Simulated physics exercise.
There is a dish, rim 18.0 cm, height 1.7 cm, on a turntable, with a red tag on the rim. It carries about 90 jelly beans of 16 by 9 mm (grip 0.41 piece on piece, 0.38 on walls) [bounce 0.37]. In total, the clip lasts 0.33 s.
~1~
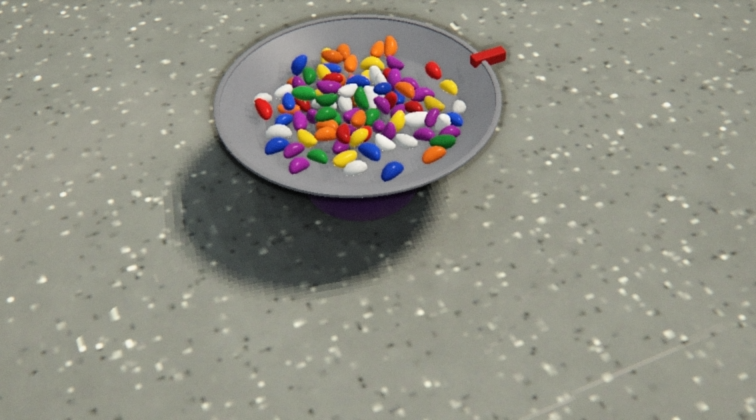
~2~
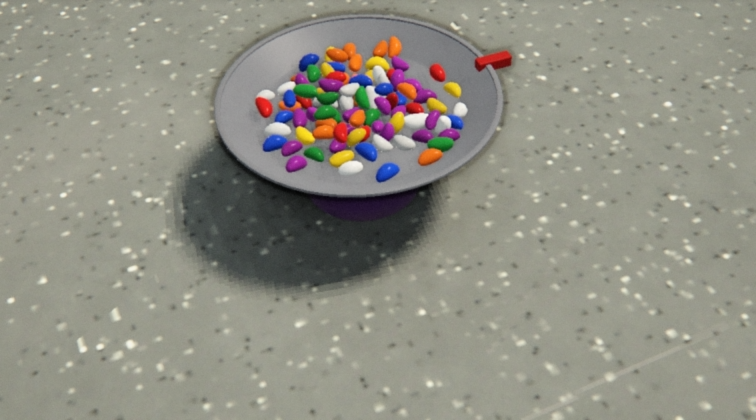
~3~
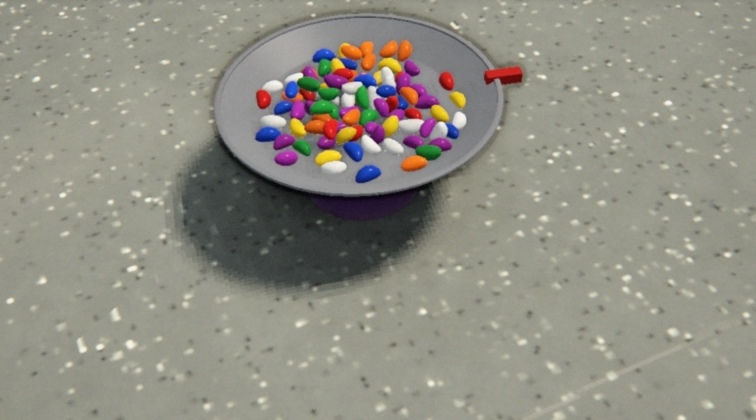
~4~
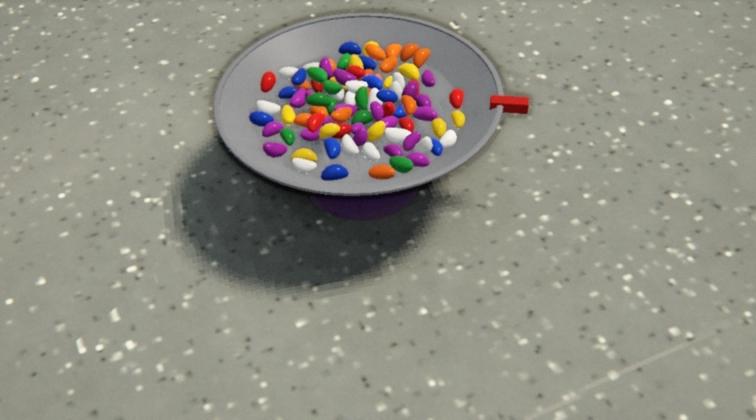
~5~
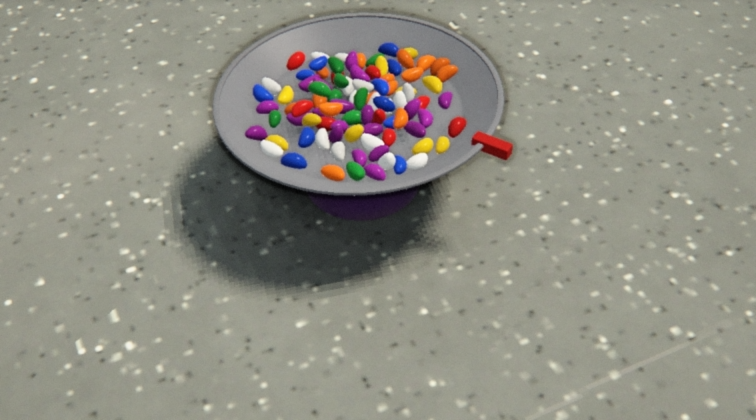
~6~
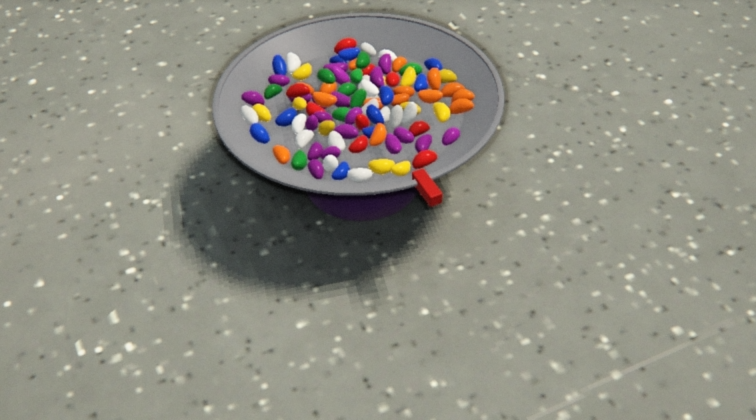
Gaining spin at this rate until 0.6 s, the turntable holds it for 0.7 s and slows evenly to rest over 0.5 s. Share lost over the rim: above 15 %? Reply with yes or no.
Yes.
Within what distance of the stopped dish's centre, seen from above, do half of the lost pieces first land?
Estimate: Approx. 18 cm.
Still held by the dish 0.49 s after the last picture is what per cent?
Of the load, around 15 in a hundred.
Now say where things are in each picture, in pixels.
Dish at (363, 192); turned 0 degrees, tag at (488, 55); top of the load at (333, 57), in the first frame.
Dish at (363, 192); turned 4 degrees, tag at (493, 60); top of the load at (338, 56), in the second frame.
Dish at (364, 191); turned 14 degrees, tag at (504, 74); top of the load at (352, 53), in the third frame.
Dish at (363, 190); turned 32 degrees, tag at (509, 102); top of the load at (375, 52), in the fourth frame.
Dish at (363, 190); turned 58 degrees, tag at (492, 143); top of the load at (343, 59), in the fifth frame.
Dish at (363, 190); turned 90 degrees, tag at (427, 185); top of the load at (363, 61), in the sixth frame.
Then, 0.49 s after the last picture, fallen in front of where it stops 15 %, fallen right of where it stops 20 %, fallen left of where it stops 15 %, dish 15 %, fallen behind where it stops 15 %, in the air 20 %; middle of the pieces not yet landed near (354, 108).
Then, 0.89 s after the last picture, fallen in front of where it stops 25 %, fallen right of where it stops 25 %, fallen left of where it stops 20 %, fallen behind where it stops 25 %; middle of the pieces not yet landed near (377, 44).
Then, 1.26 s after the last picture, fallen in front of where it stops 25 %, fallen right of where it stops 25 %, fallen left of where it stops 20 %, fallen behind where it stops 25 %.
Then, 1.62 s after the last picture, fallen in front of where it stops 25 %, fallen right of where it stops 25 %, fallen left of where it stops 20 %, fallen behind where it stops 25 %.
In the end, fallen in front of where it stops 25 %, fallen right of where it stops 25 %, fallen left of where it stops 20 %, fallen behind where it stops 25 %.
